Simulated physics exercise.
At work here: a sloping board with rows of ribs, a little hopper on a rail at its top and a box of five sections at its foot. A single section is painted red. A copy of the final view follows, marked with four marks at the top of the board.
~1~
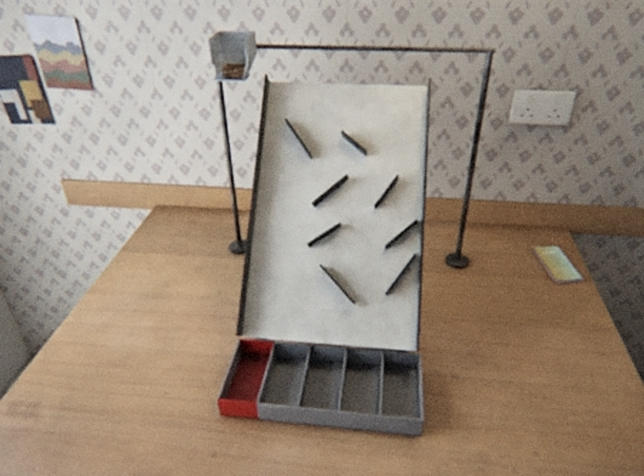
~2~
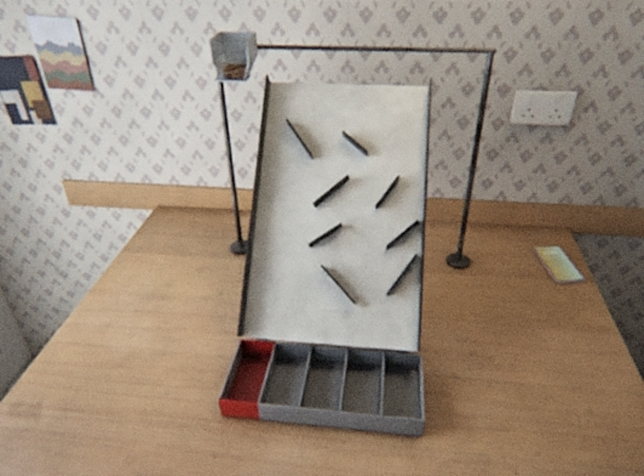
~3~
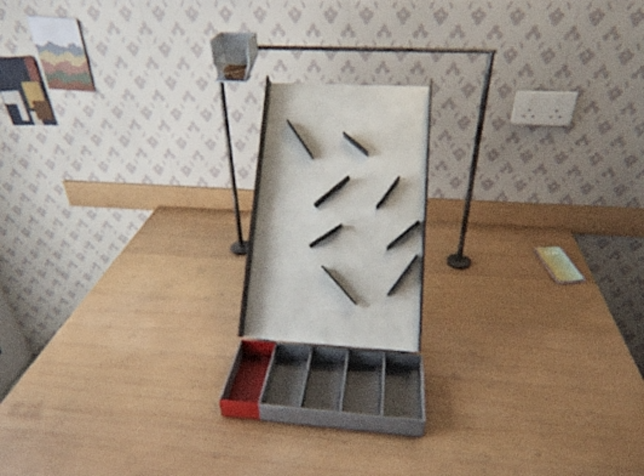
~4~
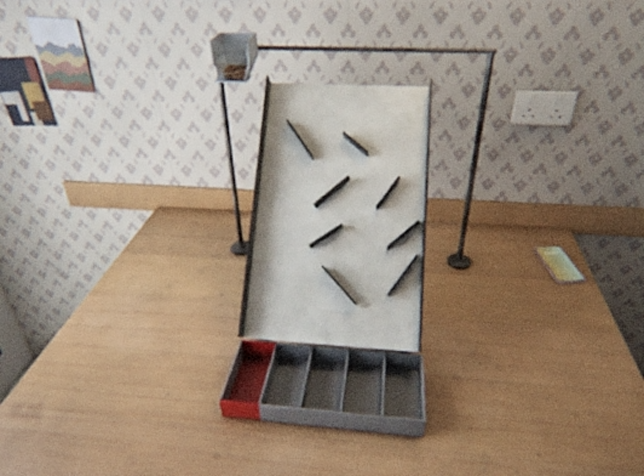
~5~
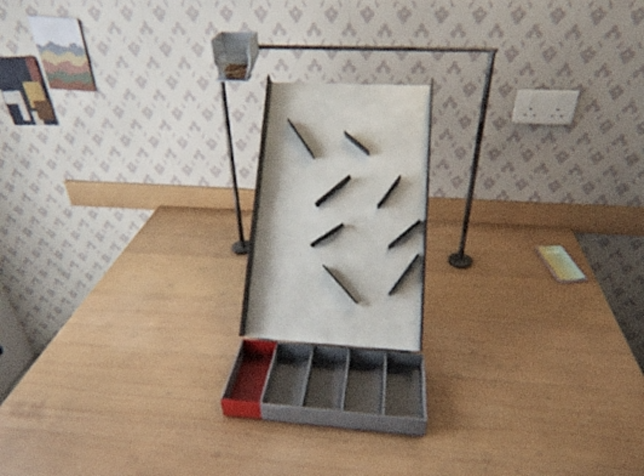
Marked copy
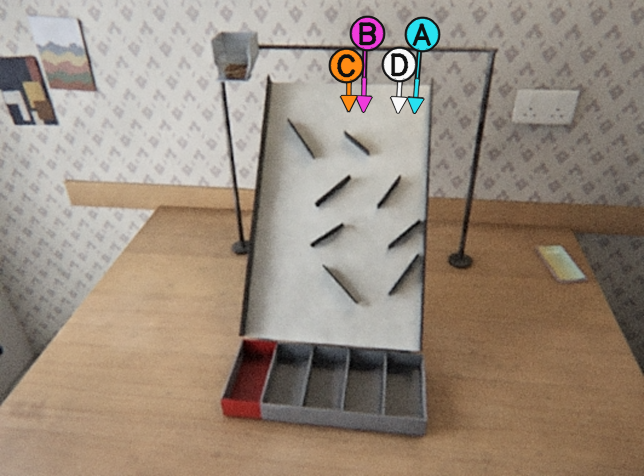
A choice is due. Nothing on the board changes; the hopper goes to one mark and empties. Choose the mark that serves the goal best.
I would pick mark C.
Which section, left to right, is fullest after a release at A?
The fourth.
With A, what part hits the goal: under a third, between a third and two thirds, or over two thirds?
Mark A gives under a third.
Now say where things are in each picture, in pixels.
In the first frame, hopper at (236, 71), cereal balls, door shut.
In the second frame, ribs (287, 119) to (311, 155), (343, 131) to (367, 152), (313, 204) to (348, 175).
In the third frame, ribs (376, 206) to (399, 176), (309, 245) to (342, 223), (387, 247) to (419, 220).
In the fourth frame, ribs (322, 266) to (356, 304), (388, 295) to (417, 254).
In the fifth frame, red section at (241, 408), number 1 of 5 from the left.
On the marked copy, mark A meets the board at (414, 107); mark B meets the board at (363, 106); mark C meets the board at (348, 105); mark D meets the board at (398, 107).
With A, none in the red section, most in other sections, a small part held on the board.
With B, a stray few in the red section, nearly all in other sections, a stray few outside the box.
With C, about a third in the red section, about half in other sections, a small part outside the box.
With D, a stray few in the red section, nearly all in other sections, a stray few held on the board.
